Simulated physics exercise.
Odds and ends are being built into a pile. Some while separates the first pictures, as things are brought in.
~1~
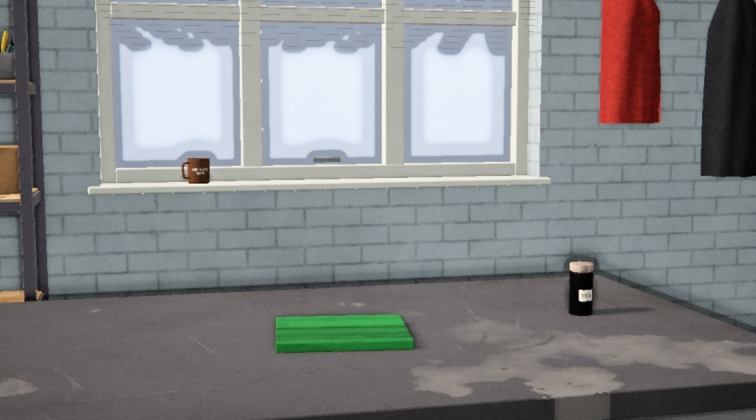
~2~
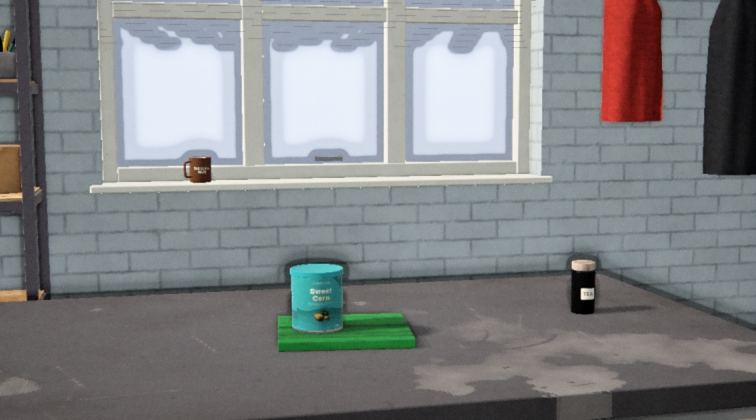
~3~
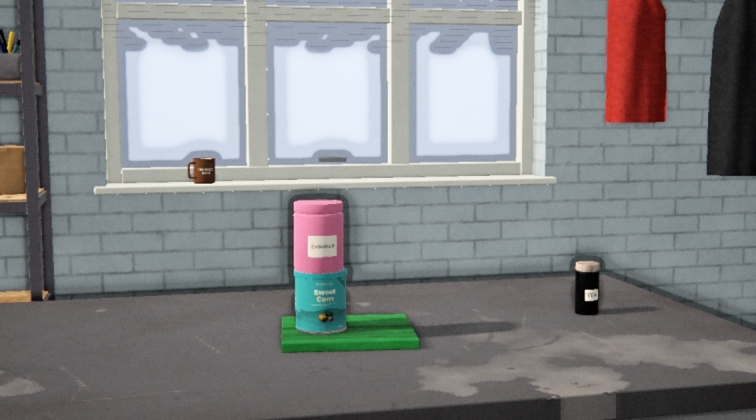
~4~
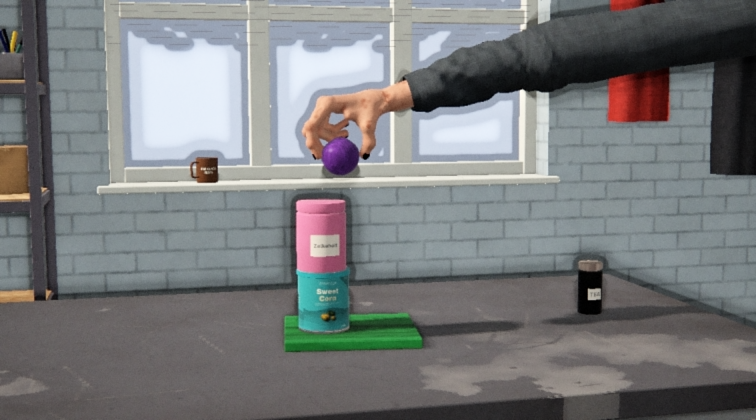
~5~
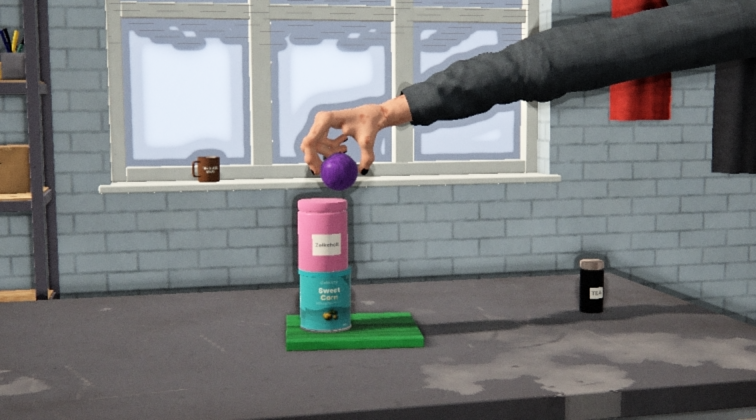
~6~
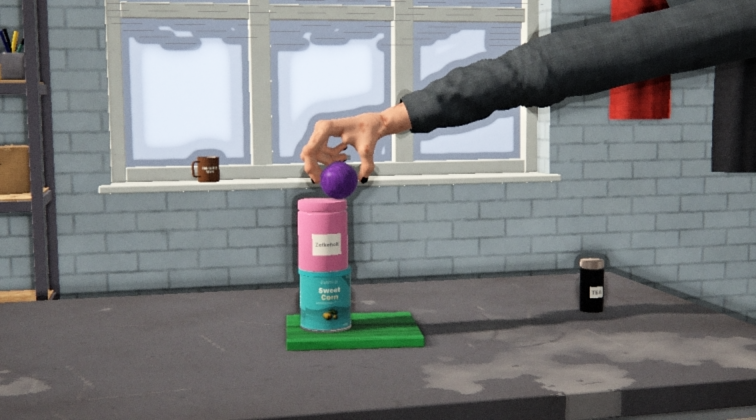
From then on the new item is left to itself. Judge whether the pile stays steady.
The pile is stable.
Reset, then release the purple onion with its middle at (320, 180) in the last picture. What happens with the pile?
The pile then stays upright.
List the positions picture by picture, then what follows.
In the first picture, the last thing is not in view yet.
In the second picture, the last thing is not in view yet; green board (344, 331).
In the third picture, the last thing is not in view yet; pink jar (319, 236).
The fourth picture shows coming down; purple onion (340, 156); green board (350, 332).
The fifth picture shows coming down; purple onion (339, 172); pink jar (323, 234).
The sixth picture shows set down, still held; purple onion (339, 180); green board (352, 330).
Then, 0.50 s later than the last frame, all is still.
Then, 1.20 s later than the last frame, purple onion resting near (339, 181).
When it is over, all 5 as before. End places, in pixels of the last picture, purple onion near (338, 181). The pile holds.
